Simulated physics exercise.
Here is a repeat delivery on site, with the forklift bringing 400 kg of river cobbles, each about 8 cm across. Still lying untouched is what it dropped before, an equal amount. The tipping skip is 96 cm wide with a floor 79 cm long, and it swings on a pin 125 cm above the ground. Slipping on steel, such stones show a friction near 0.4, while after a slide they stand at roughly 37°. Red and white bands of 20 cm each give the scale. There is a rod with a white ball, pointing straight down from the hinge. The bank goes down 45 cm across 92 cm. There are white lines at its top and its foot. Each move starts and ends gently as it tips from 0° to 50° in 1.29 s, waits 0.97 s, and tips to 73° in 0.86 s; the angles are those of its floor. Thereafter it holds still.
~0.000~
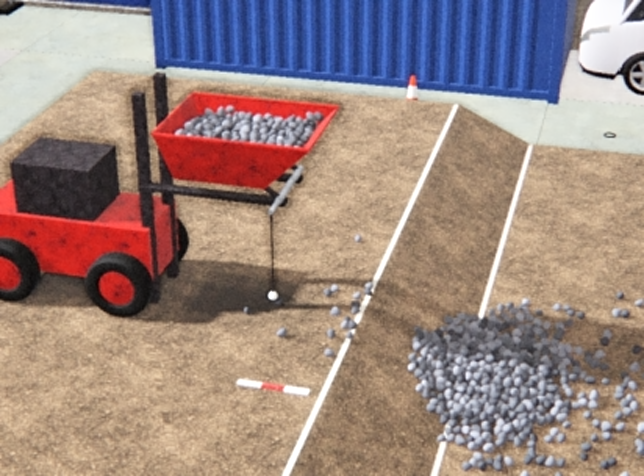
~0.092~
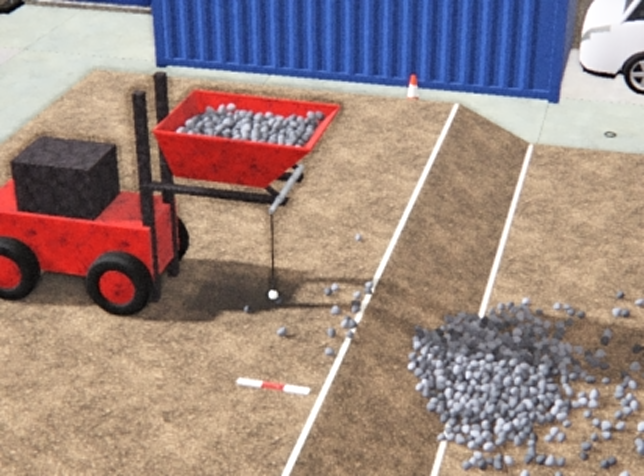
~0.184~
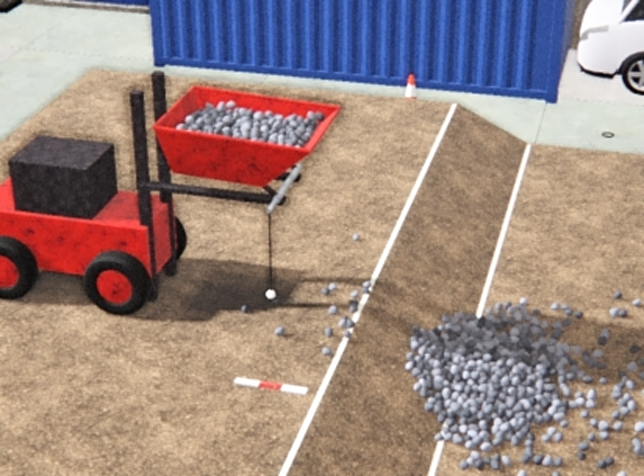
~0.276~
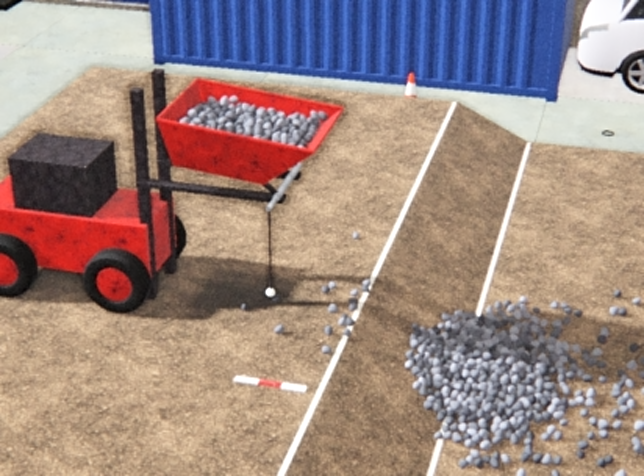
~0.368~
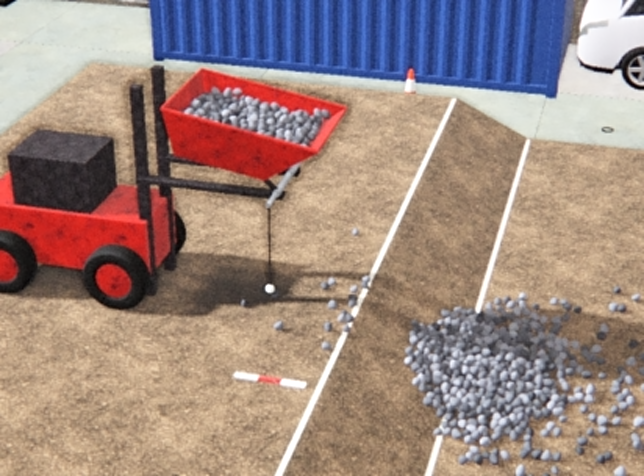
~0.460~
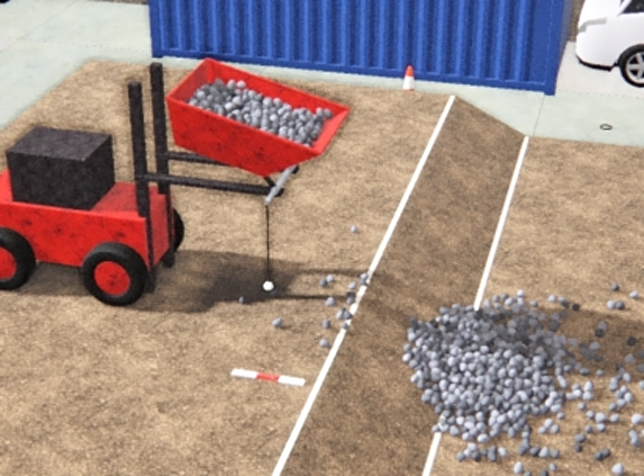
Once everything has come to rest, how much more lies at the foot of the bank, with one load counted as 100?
About 42 per cent more.
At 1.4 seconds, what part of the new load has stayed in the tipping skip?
Roughly 100 per cent of its load.
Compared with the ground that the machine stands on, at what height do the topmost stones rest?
8 cm above.
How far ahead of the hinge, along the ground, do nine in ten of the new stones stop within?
Ahead of it by roughly 190 cm.
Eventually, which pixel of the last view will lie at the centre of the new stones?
Their middle rests near (448, 348).
After 1.0 s the floor is at 42°; in per cent of one load, 100 in the tipping skip, 19 on the top or the slope, 79 at the foot of the bank; the foremost stones are past the picture's edge.
After 1.4 s the floor is at 50°; in per cent of one load, 98 in the tipping skip, 21 on the top or the slope, 79 at the foot of the bank; the foremost stones are past the picture's edge.
After 3.6 s the floor is at 73°; in per cent of one load, 13 in the tipping skip, 88 on the top or the slope, 97 at the foot of the bank; the foremost stones are past the picture's edge.
After 6.1 s the floor is at 73°; in per cent of one load, 0 in the tipping skip, 77 on the top or the slope, 121 at the foot of the bank; the foremost stones are past the picture's edge. Net gain at the foot of the bank, 42.
